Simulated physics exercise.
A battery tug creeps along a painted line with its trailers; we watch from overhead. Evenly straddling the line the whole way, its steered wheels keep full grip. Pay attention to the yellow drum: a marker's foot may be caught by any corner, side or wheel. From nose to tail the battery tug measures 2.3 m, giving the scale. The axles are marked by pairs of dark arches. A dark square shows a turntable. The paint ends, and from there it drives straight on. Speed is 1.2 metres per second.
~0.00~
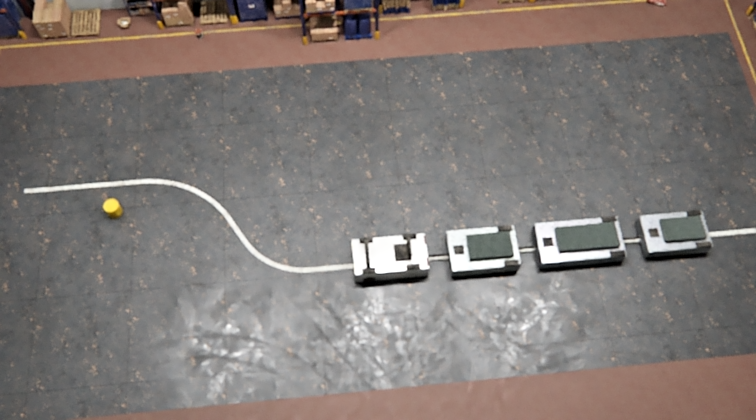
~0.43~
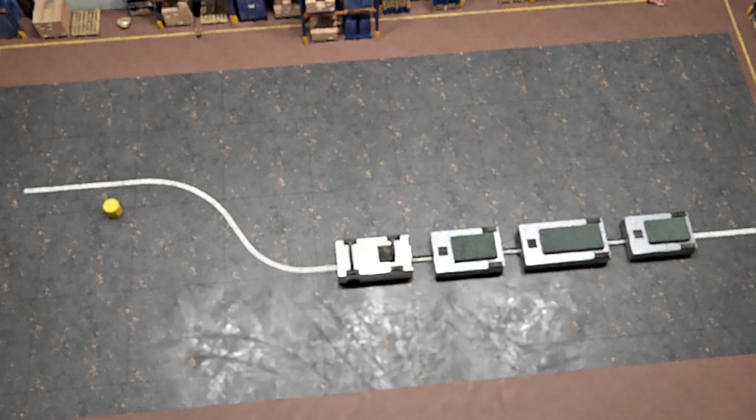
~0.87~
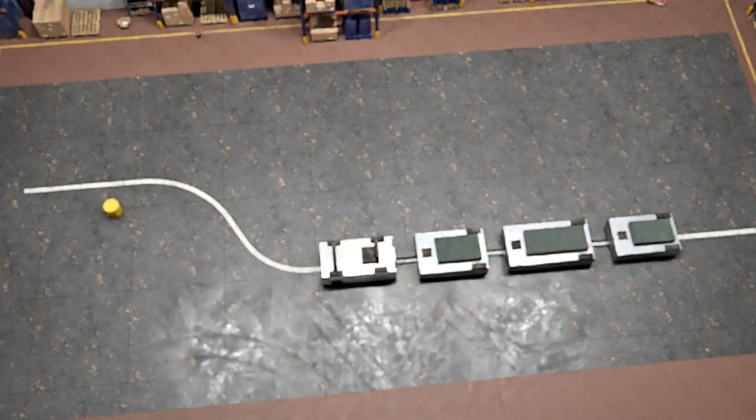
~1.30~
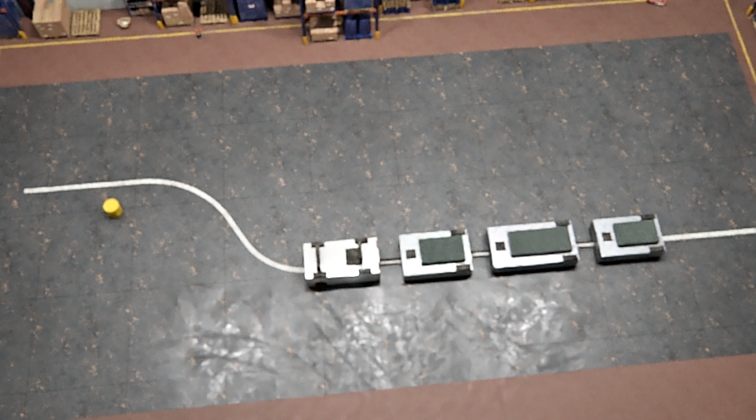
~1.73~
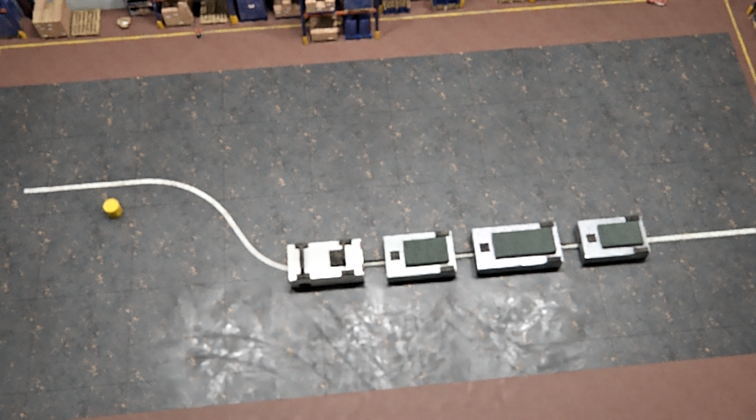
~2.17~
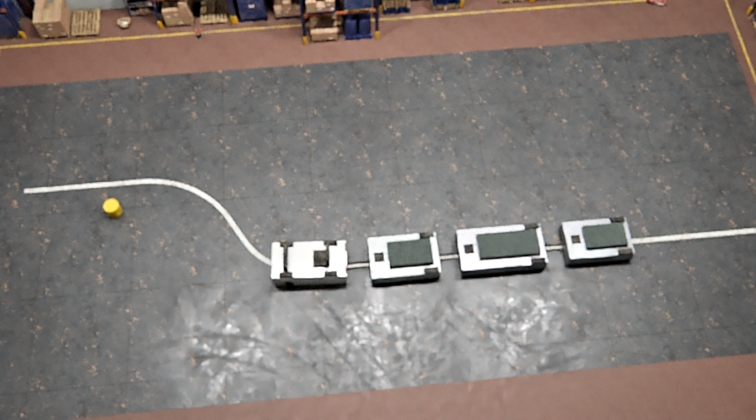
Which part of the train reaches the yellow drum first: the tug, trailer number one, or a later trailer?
That one's the nearest trailer.
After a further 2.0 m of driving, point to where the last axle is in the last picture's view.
Estimated position: Close to (566, 240).
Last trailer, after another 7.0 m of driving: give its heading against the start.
The last trailer is now at about 5 degrees to its starting heading.
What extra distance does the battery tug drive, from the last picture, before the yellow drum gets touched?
After roughly 10.0 metres.
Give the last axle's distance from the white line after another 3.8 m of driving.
Some 0 cm off it.
By 8.1 s, the last axle is at (423, 251) of the last picture, 5 cm off the line.
By 10.7 s, the last axle is at (335, 243) of the last picture, 60 cm off the line; the first trailer has hit yellow.
By 20.1 s, the last axle is at (9, 188) of the last picture, 15 cm off the line; 1 of 1 struck in all.
